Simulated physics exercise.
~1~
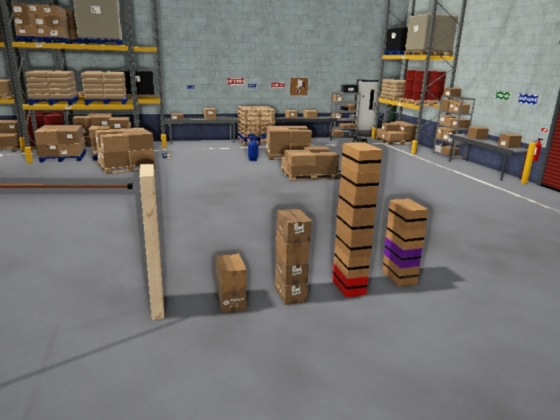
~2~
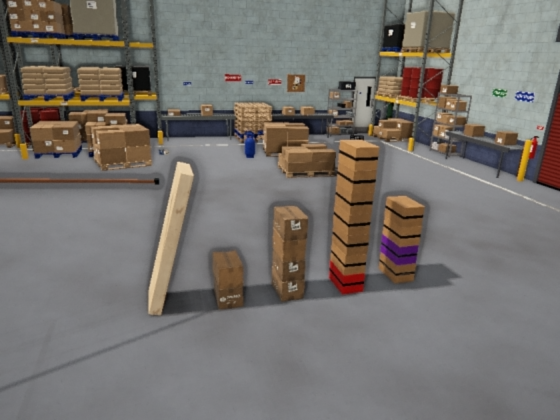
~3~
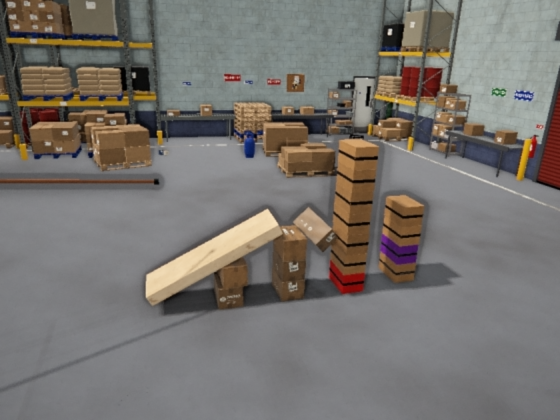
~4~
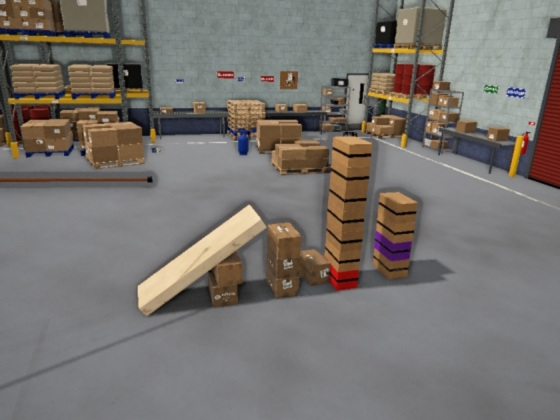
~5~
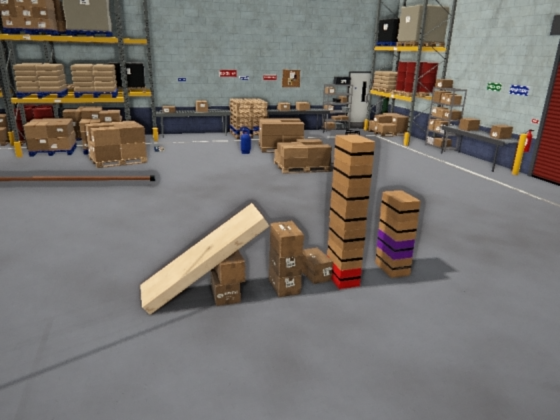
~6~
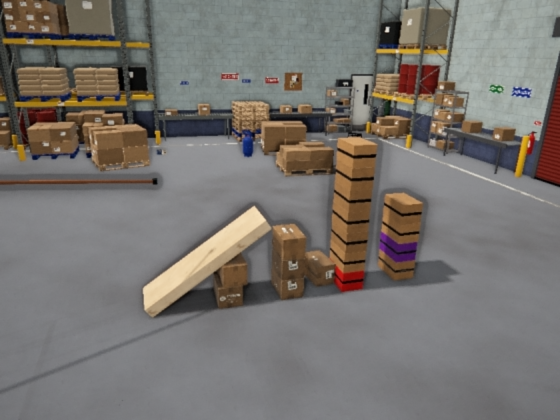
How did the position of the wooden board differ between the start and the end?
At the start the board stood upright to the left of the cartons, but by the end it was leaning over to the right against the shortest pile.
On a warehouse floor, a wooden board standing left of four piles of cartons tipped to the right and knocked the top carton off the second pile; it landed beside the tall pile, and the board ended up leaning on the shortest pile.
